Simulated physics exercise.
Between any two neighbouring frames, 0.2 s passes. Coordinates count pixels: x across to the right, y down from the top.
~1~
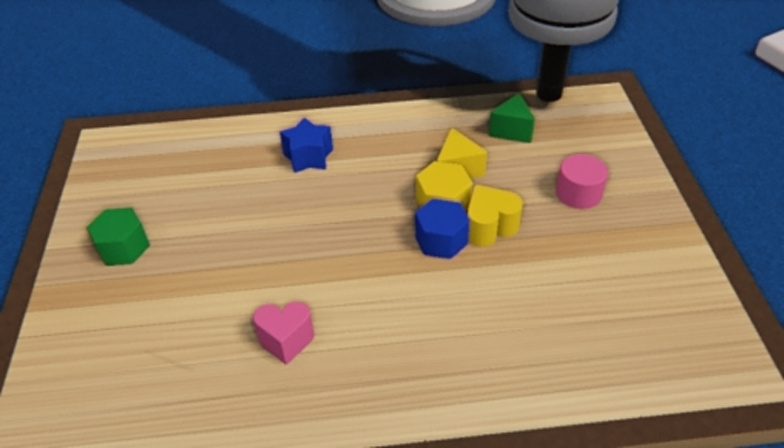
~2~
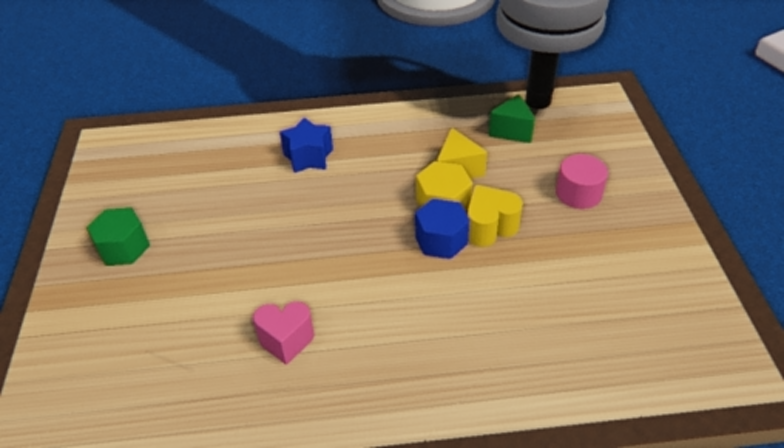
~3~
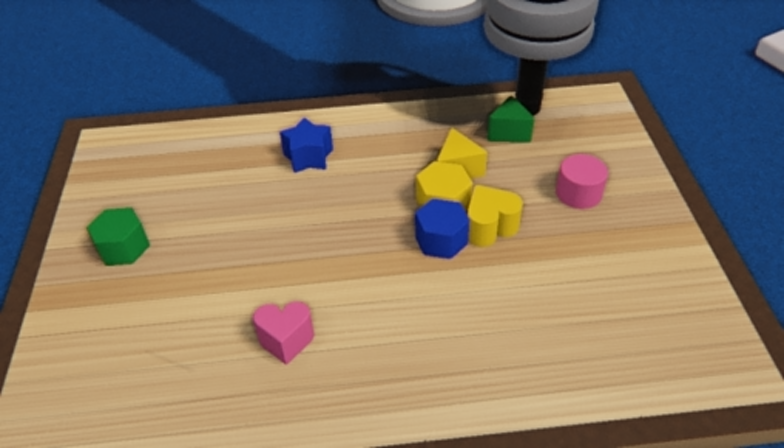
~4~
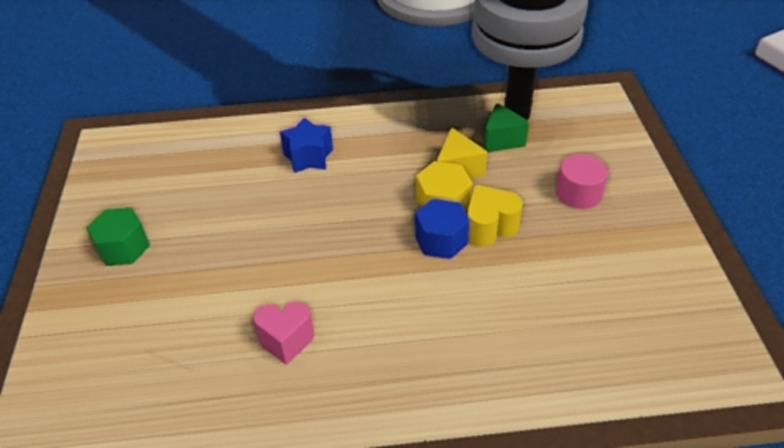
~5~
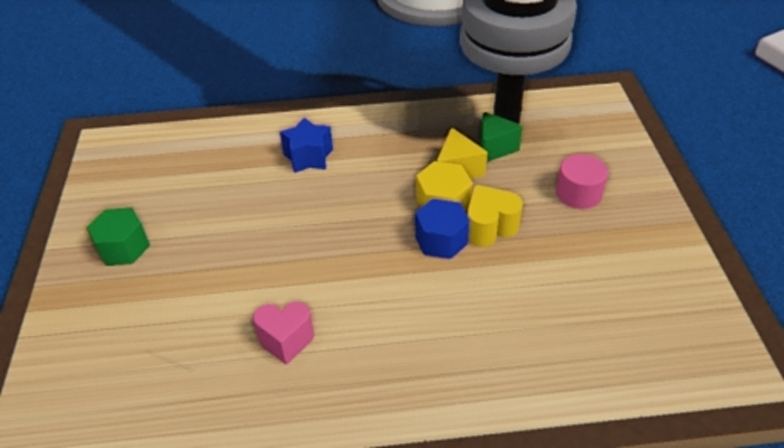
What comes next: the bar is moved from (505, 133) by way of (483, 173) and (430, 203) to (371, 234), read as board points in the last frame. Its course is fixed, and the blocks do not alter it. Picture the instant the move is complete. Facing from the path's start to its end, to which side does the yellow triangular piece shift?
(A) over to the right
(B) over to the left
The one that fits is A, over to the right.
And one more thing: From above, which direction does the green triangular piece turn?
The turn is anti-clockwise.
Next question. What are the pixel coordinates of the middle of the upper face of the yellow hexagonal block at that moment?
The middle of its top is at (341, 236).
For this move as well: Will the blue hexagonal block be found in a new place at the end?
It seems so.
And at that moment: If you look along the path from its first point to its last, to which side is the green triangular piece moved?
It shifts to the left.
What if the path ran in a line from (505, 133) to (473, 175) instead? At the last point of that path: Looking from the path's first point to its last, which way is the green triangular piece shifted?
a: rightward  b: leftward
b - leftward.
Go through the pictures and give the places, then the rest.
Bar tip (549, 96); block tops, blue hexagonal block (442, 216); yellow hexagonal block (444, 178); yellow triangular piece (459, 146); green triangular piece (515, 108), in the first frame.
Bar (538, 103); blocks unchanged, in the second frame.
Bar (527, 110); green triangular piece (512, 109), in the third frame.
Bar (517, 117); green triangular piece (504, 117), in the fourth frame.
Bar (506, 123); blue hexagonal block (442, 216); yellow hexagonal block (444, 178); yellow triangular piece (459, 146); green triangular piece (497, 125), in the fifth frame.
On the path given first. One third of the way, bar (483, 163); yellow hexagonal block (435, 182); yellow triangular piece (445, 152), turned 40° clockwise; green triangular piece (479, 169).
Two thirds of the way, bar (429, 193); blue hexagonal block (437, 225), turned 30° anticlockwise; yellow hexagonal block (395, 198); yellow triangular piece (424, 153), turned 90° clockwise; green triangular piece (453, 196), turned 55° anticlockwise.
At the end, bar (371, 225); blue hexagonal block (437, 225), turned 30° anticlockwise; yellow hexagonal block (341, 236), turned 20° anticlockwise; yellow triangular piece (424, 153), turned 90° clockwise; green triangular piece (452, 196), turned 65° anticlockwise.
